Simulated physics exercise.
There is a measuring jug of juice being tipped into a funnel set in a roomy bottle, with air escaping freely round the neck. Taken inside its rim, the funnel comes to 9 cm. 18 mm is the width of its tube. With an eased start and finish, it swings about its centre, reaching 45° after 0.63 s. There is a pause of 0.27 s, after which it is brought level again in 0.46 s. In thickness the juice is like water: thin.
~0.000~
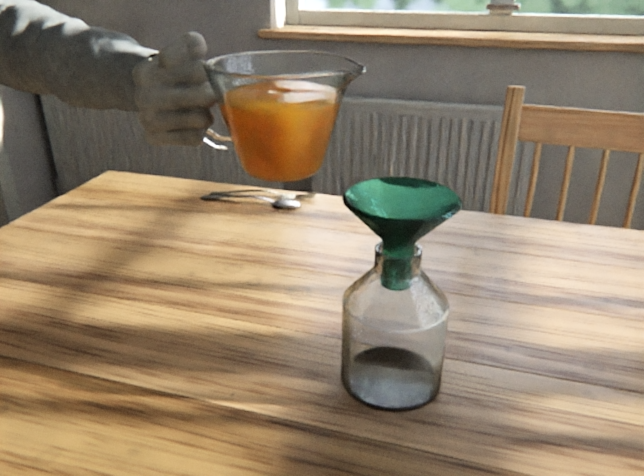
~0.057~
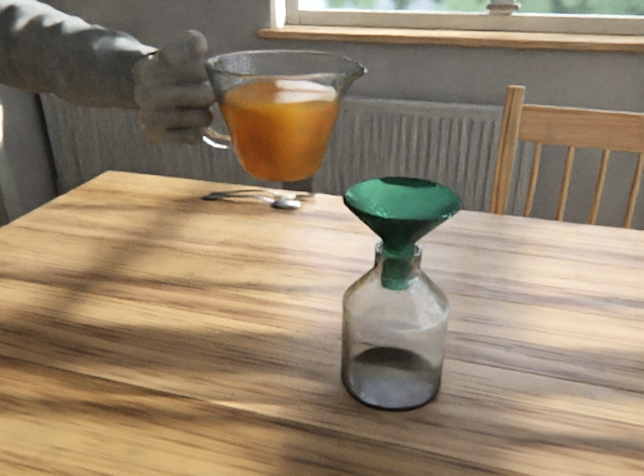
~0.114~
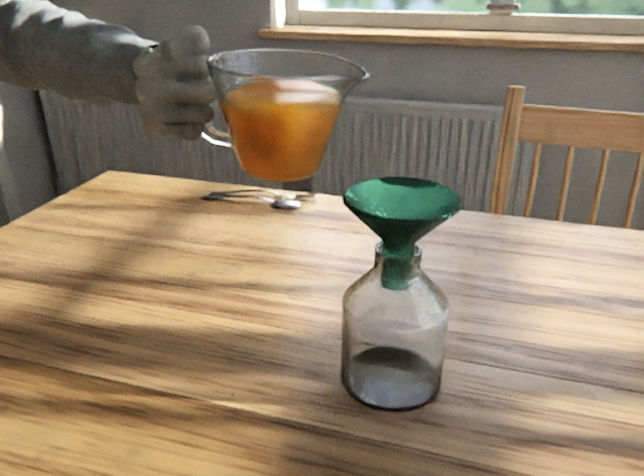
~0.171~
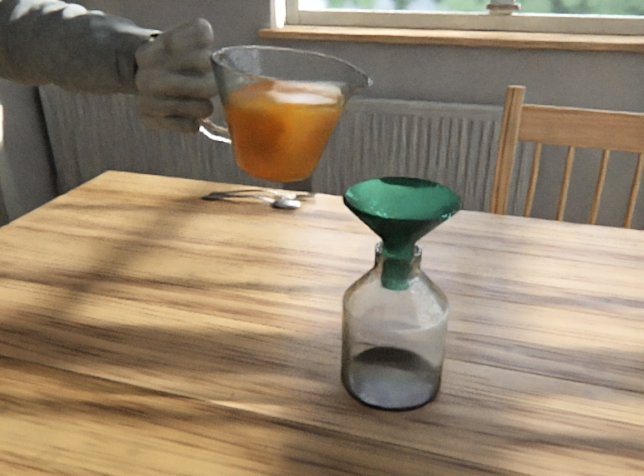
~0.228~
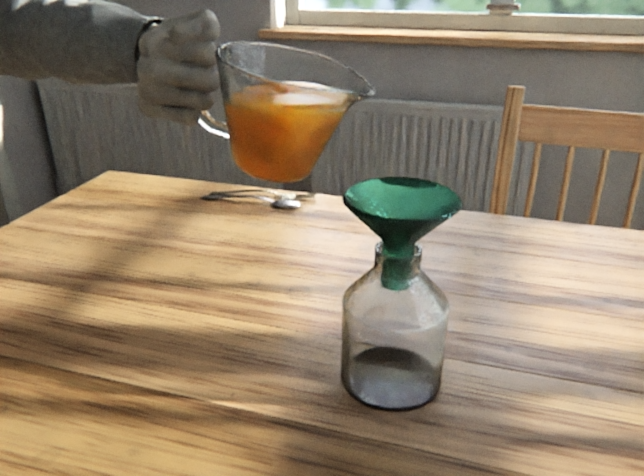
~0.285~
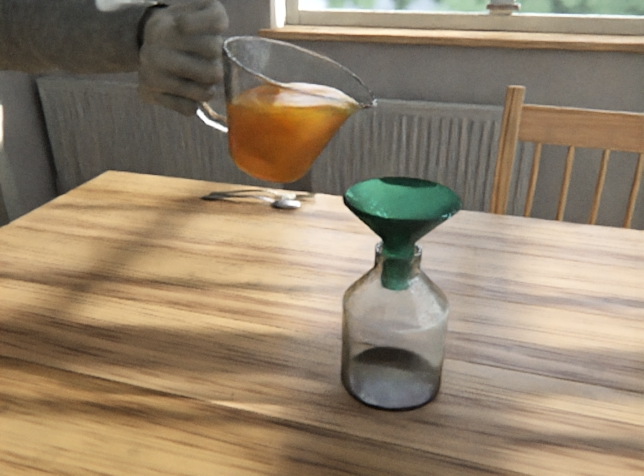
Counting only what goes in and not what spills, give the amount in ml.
Roughly 140 ml goes in.
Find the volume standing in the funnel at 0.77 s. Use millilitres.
It comes to roughly 50 ml.
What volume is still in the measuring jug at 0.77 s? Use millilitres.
Liquid remaining: Approx. 300 ml.
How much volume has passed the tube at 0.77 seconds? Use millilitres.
Roughly 20 ml.
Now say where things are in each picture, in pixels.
In the first frame, it leans 0°; its right rim is at (366, 69); the juice meets the walls at (241, 88) and (327, 94); the funnel's rim runs from (351, 198) to (455, 210).
In the second frame, it leans 1°; its right rim is at (367, 71); the juice meets the walls at (244, 88) and (327, 95).
In the third frame, it leans 4°; its right rim is at (369, 76); the juice meets the walls at (243, 88) and (328, 96).
In the fourth frame, it leans 8°; its right rim is at (372, 83); the juice meets the walls at (247, 89) and (331, 96).
In the fifth frame, it leans 13°; its right rim is at (375, 93); the juice meets the walls at (249, 90) and (335, 98).
In the sixth frame, it leans 19°; its right rim is at (377, 104); the juice meets the walls at (247, 91) and (342, 101).
Then, 0.57 s in, the tilt is 44° and 0 ml has passed the tube, 15 ml is in the funnel, 370 ml in the measuring jug and 0 ml has missed.
Then, 0.77 s in, the tilt is 45° and 25 ml has passed the tube, 50 ml is in the funnel, 300 ml in the measuring jug and 0 ml has missed.
Then, 0.99 s in, the tilt is 41° and 55 ml has passed the tube, 70 ml is in the funnel, 260 ml in the measuring jug and 15 ml has missed.
Then, 1.22 s in, the tilt is 9° and 85 ml has passed the tube, 55 ml is in the funnel, 255 ml in the measuring jug and 20 ml has missed.
Finally, 145 ml has passed the tube, 0 ml is in the funnel, 255 ml in the measuring jug and 20 ml has missed.
